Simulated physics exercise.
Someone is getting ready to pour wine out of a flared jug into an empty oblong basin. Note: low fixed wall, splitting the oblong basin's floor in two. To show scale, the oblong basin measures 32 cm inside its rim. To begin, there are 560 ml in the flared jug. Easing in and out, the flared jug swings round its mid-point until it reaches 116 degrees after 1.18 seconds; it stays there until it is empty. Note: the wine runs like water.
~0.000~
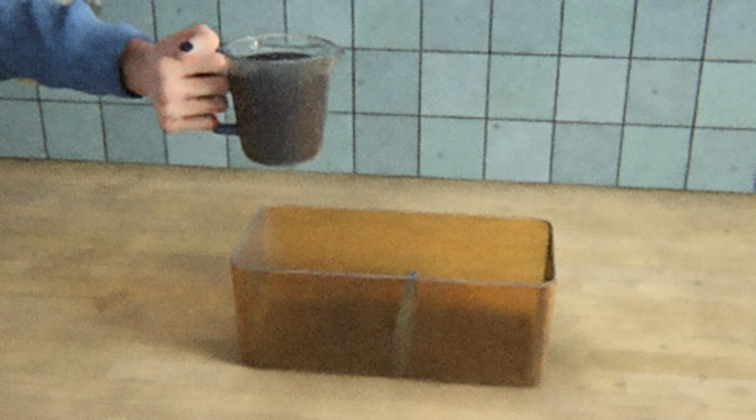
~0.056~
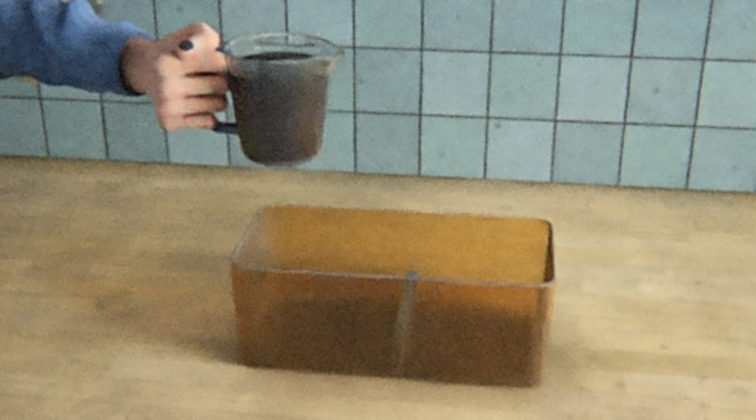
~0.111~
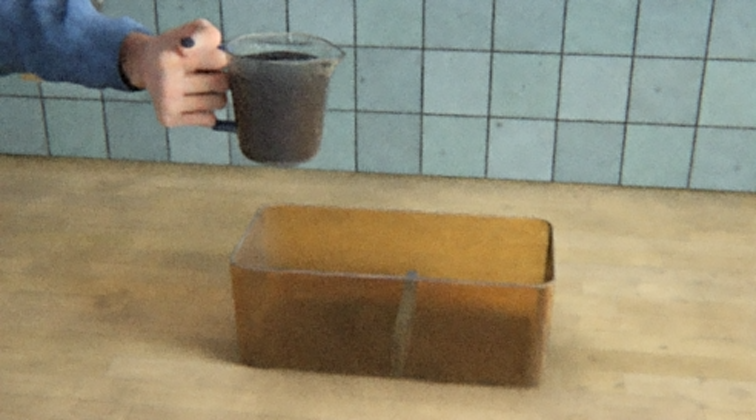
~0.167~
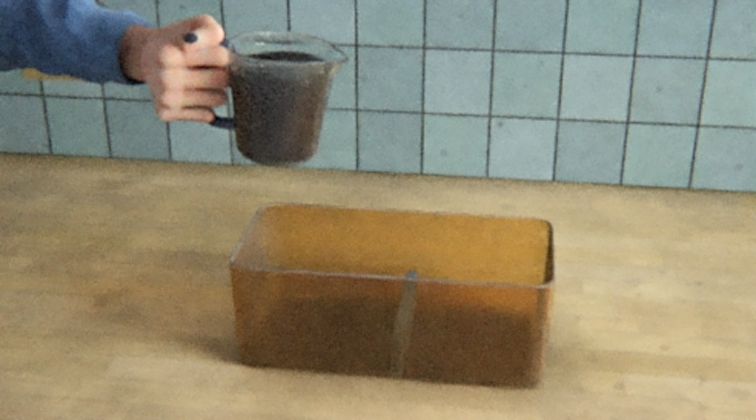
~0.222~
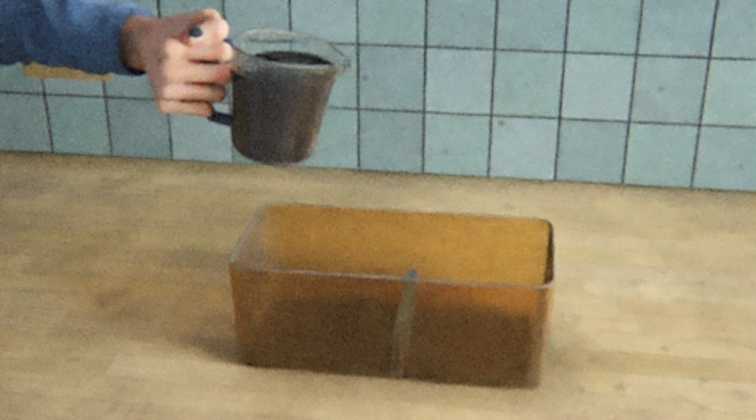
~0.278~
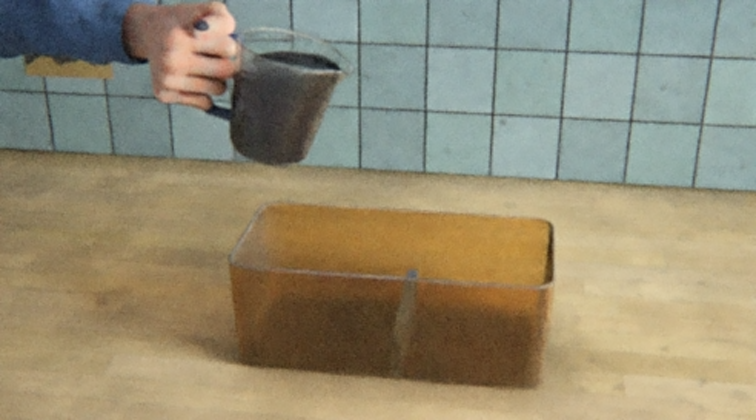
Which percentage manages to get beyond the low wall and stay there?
Beyond the low wall, roughly 62 per cent stays.
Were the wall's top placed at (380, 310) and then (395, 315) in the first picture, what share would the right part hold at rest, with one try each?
Some 85 in a hundred, then some 70 in a hundred.
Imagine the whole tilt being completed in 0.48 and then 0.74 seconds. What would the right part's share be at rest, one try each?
In turn about 25 and 40 per cent.
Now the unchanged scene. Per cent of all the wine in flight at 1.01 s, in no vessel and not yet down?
Roughly 14 %.
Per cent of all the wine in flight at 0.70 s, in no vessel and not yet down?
It comes to roughly 22 per cent.
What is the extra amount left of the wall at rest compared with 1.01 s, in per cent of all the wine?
18 %.
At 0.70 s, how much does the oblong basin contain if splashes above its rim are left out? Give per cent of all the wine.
I reckon close to 12 percent of it.
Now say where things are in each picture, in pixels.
The first picture shows tilt 0°; pouring edge (344, 52); surface from (233, 61) to (330, 64); the oblong basin's rim runs from (247, 235) to (553, 252); the wall's top is at (406, 303).
The second picture shows tilt 1°; pouring edge (344, 53); surface from (233, 61) to (330, 65).
The third picture shows tilt 3°; pouring edge (345, 55); surface from (234, 60) to (331, 66).
The fourth picture shows tilt 6°; pouring edge (348, 59); surface from (236, 60) to (333, 67).
The fifth picture shows tilt 10°; pouring edge (351, 64); surface from (238, 61) to (338, 67).
The sixth picture shows tilt 15°; pouring edge (355, 70); surface from (241, 63) to (343, 68).
By 0.70 s the tilt is 75° and 66 per cent is still to pour, 1 is left of the wall and 10 right of it.
By 1.01 s the tilt is 110° and 9 per cent is still to pour, 20 is left of the wall and 58 right of it.
By 1.33 s the tilt is 116° and 0 per cent is still to pour, 37 is left of the wall and 61 right of it.
By 1.68 s the tilt is 116° and 0 per cent is still to pour, 38 is left of the wall and 62 right of it.
At rest 38 per cent lies left of the wall, 62 right of it and 1 outside.
